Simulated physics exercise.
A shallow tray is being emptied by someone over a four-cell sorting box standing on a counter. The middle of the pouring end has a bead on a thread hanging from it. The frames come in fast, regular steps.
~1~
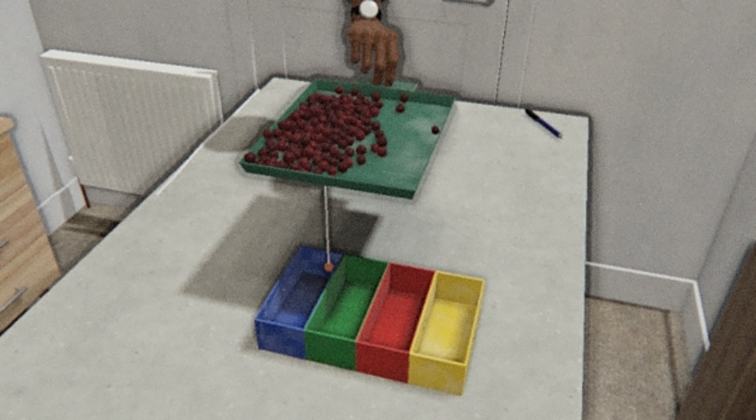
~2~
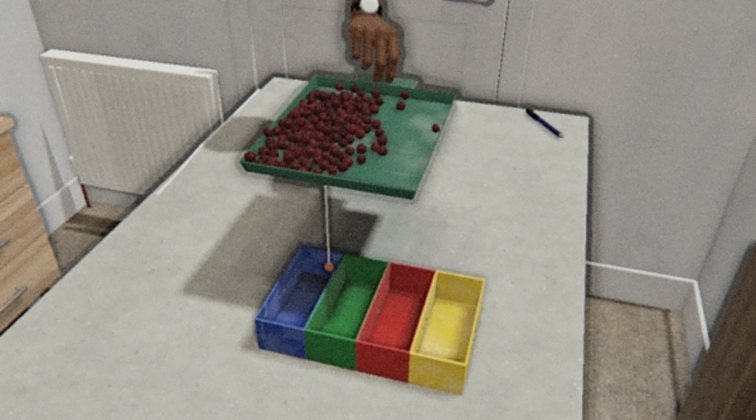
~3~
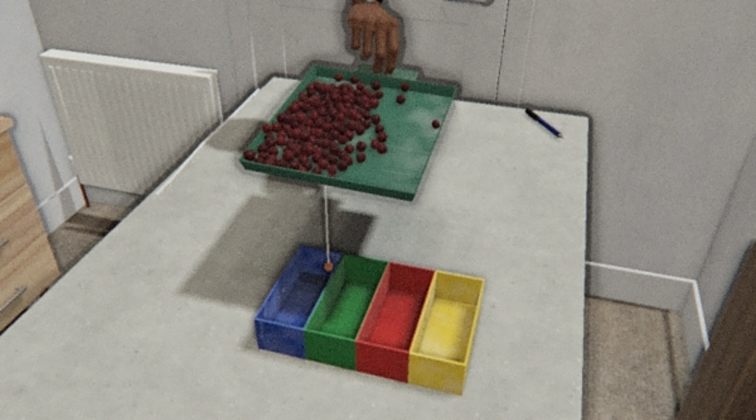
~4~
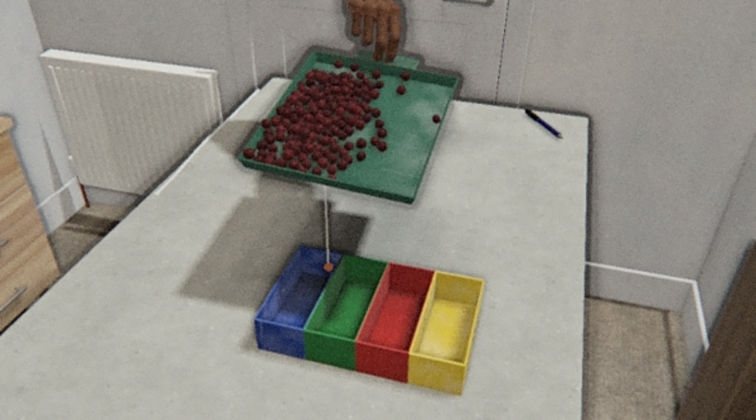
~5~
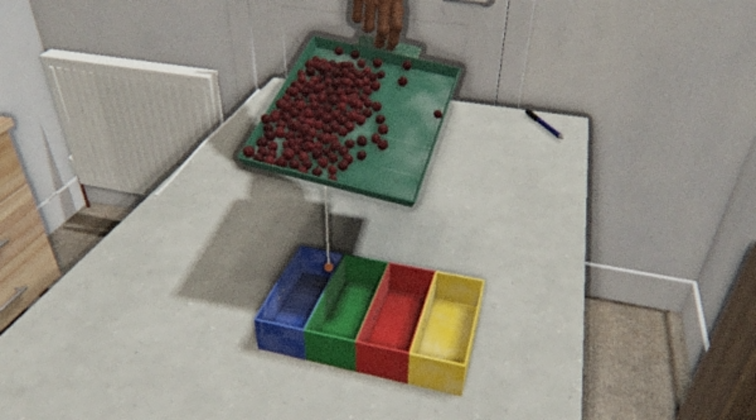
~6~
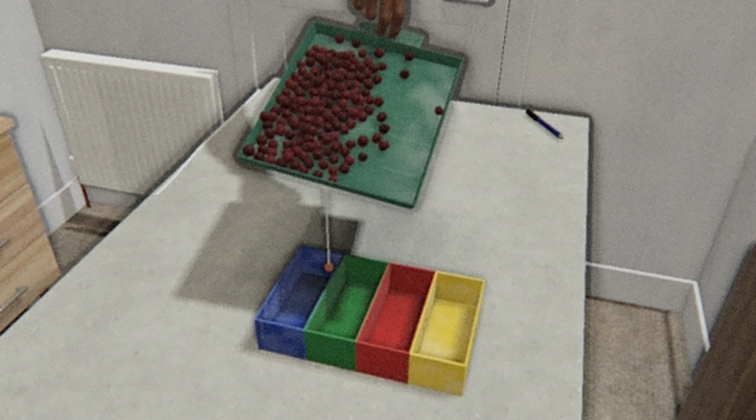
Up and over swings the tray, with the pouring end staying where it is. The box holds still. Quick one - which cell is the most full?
The red one is.
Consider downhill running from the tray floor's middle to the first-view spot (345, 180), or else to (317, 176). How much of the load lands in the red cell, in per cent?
30 % and 0 %.
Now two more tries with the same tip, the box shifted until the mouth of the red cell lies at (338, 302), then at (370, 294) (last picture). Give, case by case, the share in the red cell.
It would be roughly 20 per cent, followed by roughly 40 per cent.
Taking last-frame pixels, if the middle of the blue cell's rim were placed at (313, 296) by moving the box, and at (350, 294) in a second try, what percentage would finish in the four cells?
Around 100 per cent for the first position, around 90 per cent for the second.
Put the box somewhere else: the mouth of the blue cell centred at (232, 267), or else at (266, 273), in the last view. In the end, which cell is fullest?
Try 1: The yellow cell. Try 2: The yellow cell.
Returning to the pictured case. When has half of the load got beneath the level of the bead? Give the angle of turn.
About 90 degrees.
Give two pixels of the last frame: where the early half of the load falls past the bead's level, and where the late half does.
(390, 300) first, (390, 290) later.
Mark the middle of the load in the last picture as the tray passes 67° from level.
The middle of the pieces sits at roughly (365, 187).
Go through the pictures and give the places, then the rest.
The first picture shows corners of the pouring end (244, 161) and (412, 188), level; middle of the load (328, 129), dried cherries; bead on its thread (329, 267); blue cell (281, 336); green cell (331, 348); red cell (383, 359); yellow cell (437, 371).
The second picture shows corners of the pouring end (245, 160) and (413, 188), level; middle of the load (328, 127).
The third picture shows corners of the pouring end (244, 158) and (412, 190), tipped barely, lowest at the right corner; middle of the load (327, 122).
The fourth picture shows corners of the pouring end (243, 157) and (412, 194), tipped a little, lowest at the right corner; middle of the load (327, 116).
The fifth picture shows corners of the pouring end (243, 155) and (412, 198), tipped clearly, lowest at the right corner; middle of the load (327, 109).
The sixth picture shows corners of the pouring end (243, 154) and (413, 201), tipped clearly, lowest at the right corner; middle of the load (320, 105), about a tenth on the move; blue cell (281, 336); green cell (331, 348); red cell (383, 360); yellow cell (437, 372).
Just after the last frame, tray tipped steeply; roughly two thirds on the tray; about a tenth in the red cell; just a few in the yellow cell; just a few in the green cell; just a few in the blue cell; roughly a quarter falling or outside the box.
A moment on, tray tipped past a quarter turn; just a few on the tray; roughly half in the red cell; roughly a quarter in the green cell; about a tenth in the yellow cell; about a tenth in the blue cell; roughly a quarter falling or outside the box.
Further on, tray tipped past a quarter turn; roughly half in the red cell; roughly a quarter in the green cell; about a tenth in the yellow cell; about a tenth in the blue cell; about a tenth falling or outside the box.
When it is over, tray tipped past a quarter turn; roughly half in the red cell; roughly a quarter in the green cell; about a tenth in the yellow cell; about a tenth in the blue cell; about a tenth outside the box.
